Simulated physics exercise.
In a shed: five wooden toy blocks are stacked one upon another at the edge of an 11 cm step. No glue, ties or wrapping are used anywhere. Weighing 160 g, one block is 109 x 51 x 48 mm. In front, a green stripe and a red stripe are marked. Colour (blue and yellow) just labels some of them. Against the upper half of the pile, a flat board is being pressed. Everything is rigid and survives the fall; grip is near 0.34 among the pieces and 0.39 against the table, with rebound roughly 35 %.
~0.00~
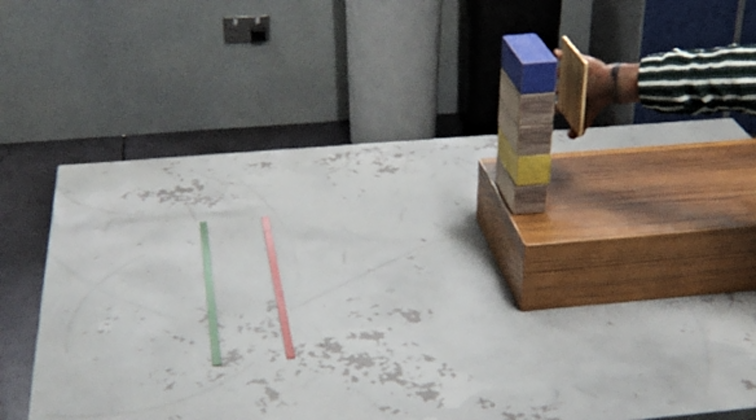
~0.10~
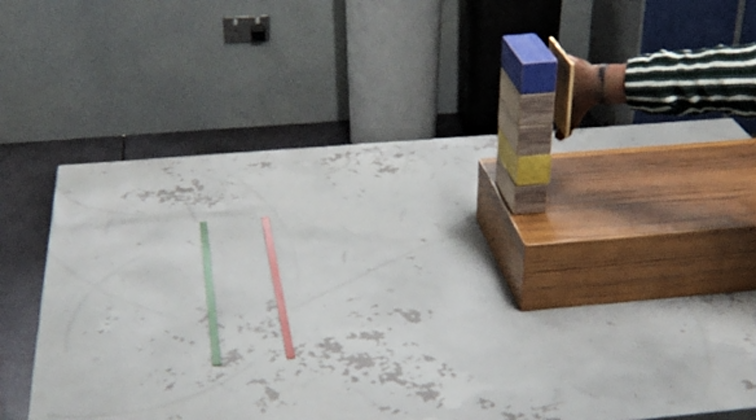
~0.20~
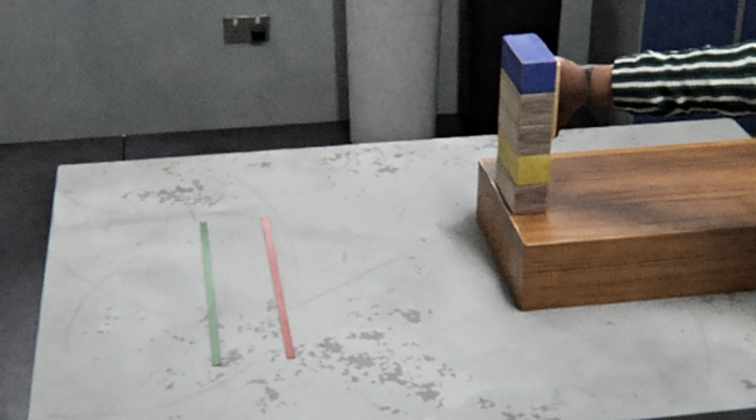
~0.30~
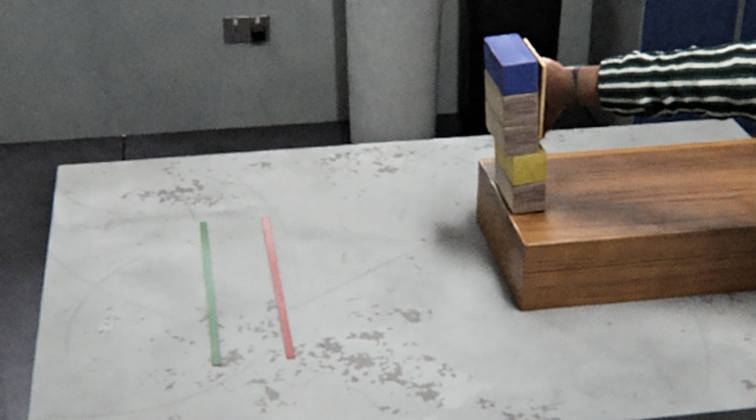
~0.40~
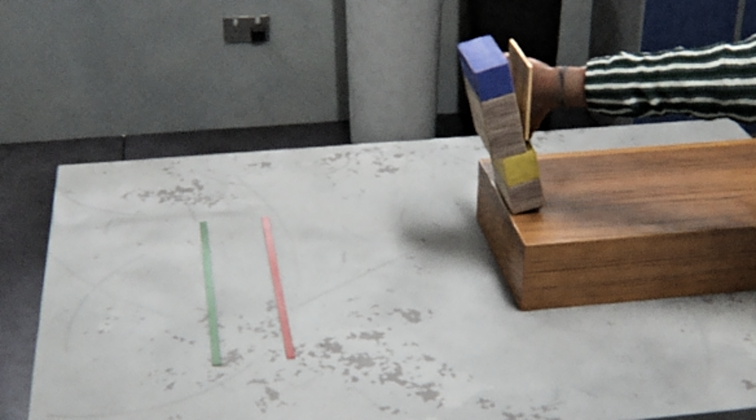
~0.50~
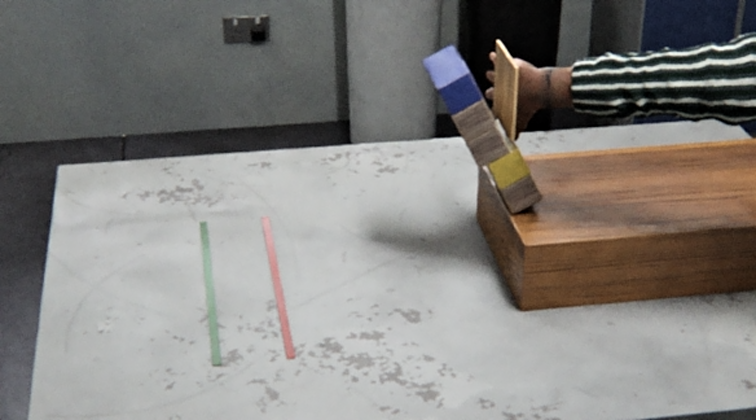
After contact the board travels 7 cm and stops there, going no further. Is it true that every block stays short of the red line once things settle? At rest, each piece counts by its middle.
Yes, all of them stay short of it.
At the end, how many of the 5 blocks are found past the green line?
The number is 0.
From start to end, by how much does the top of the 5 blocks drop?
Drop: Around 30 cm.
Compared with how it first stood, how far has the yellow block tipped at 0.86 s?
Its tilt comes to about 90° at that moment.
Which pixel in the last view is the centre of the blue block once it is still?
Somewhere around pixel (308, 262).
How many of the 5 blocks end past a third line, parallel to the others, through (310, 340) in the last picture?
The answer is 0.
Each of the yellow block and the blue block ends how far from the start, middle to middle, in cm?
Moved: Yellow 22, blue 44.
After 0.56 s, none of the 5 blocks past the red line, 5 disturbed; yellow block leaning 40°; blue block leaning 40°, 41 mm lower.
After 0.64 s, none of the 5 blocks past the red line, 5 disturbed; yellow block leaning 65°, 27 mm lower; blue block leaning 64°, 12 cm lower.
After 0.74 s, none of the 5 blocks past the red line, 5 disturbed; yellow block on its side; blue block on its side.
At rest (1.6 s), none of the 5 blocks past the red line, 5 disturbed; blue block on its side; yellow block on its side. The farthest middle lies 49 mm short of that line. As the last picture would show them, middles, blue block near (309, 262), yellow block near (421, 256).
